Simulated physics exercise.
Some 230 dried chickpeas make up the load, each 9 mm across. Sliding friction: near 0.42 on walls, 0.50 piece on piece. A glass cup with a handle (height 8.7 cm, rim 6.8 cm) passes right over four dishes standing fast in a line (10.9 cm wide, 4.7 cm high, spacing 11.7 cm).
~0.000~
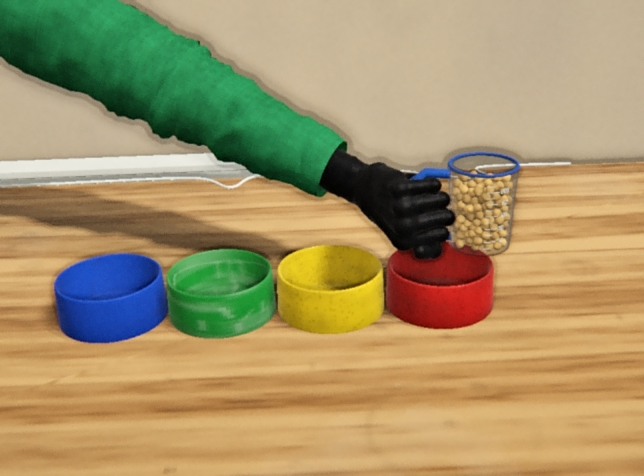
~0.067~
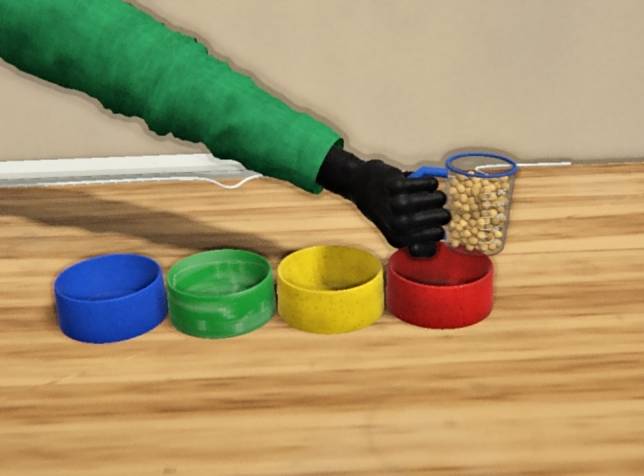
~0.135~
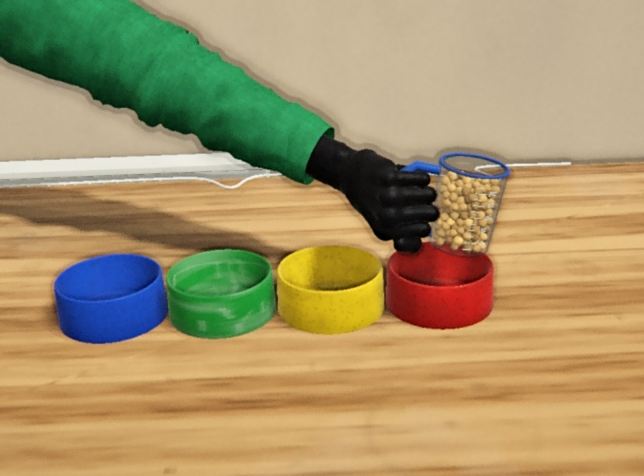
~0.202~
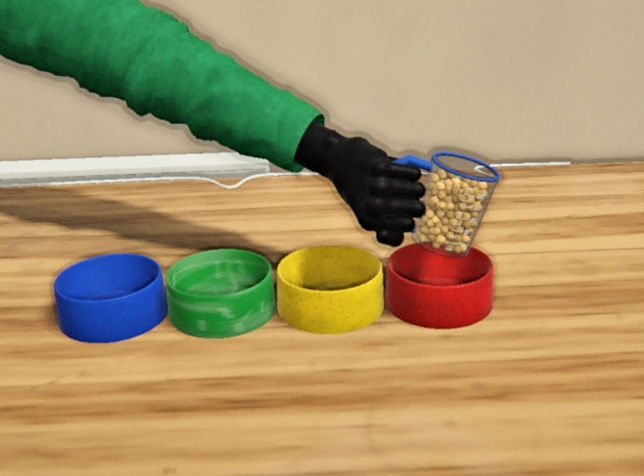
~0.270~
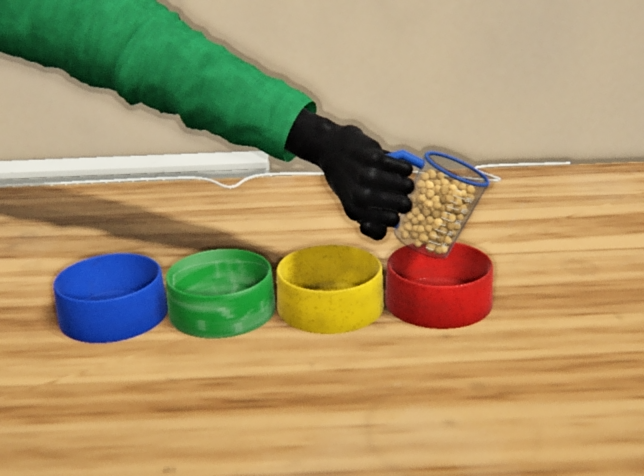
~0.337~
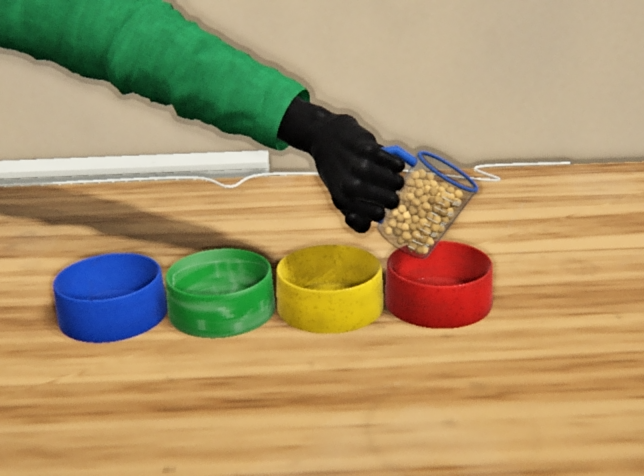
A black-gloved hand in a green sleeve moving a cup of chickpeas left above four coloured dishes while tilting it rightward.
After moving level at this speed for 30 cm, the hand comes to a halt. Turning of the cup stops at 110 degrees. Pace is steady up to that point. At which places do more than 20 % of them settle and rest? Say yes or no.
Red: No, blue: No, green: Yes, yellow: Yes, counter: No.
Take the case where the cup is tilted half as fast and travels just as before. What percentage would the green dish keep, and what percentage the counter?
That gives green 100 with 0 for the counter.
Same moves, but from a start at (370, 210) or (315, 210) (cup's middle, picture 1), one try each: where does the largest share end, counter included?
The biggest share lands on green the first time and on blue the second time.
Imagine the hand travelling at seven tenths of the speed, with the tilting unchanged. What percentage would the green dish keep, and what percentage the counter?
The shares would then be green 0 and counter 10.
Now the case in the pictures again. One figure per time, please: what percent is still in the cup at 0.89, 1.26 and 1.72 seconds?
First 100, then 50, then 15 per cent.
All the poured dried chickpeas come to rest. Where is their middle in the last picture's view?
(295, 297) or so.
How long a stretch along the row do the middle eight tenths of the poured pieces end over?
The stretch is around 13 cm long.
After 0.89 s, tilt 93 degrees; cup holds 100 %.
Then, at 1.26 s, tilt 110 degrees; cup holds 50 %, yellow 50 %.
After 1.72 s, tilt 110 degrees; cup holds 15 %, green 25 %, yellow 55 %.
At rest (2.5 s), red 0 %, blue 0 %, green 40 %, yellow 55 %, counter 5 %.
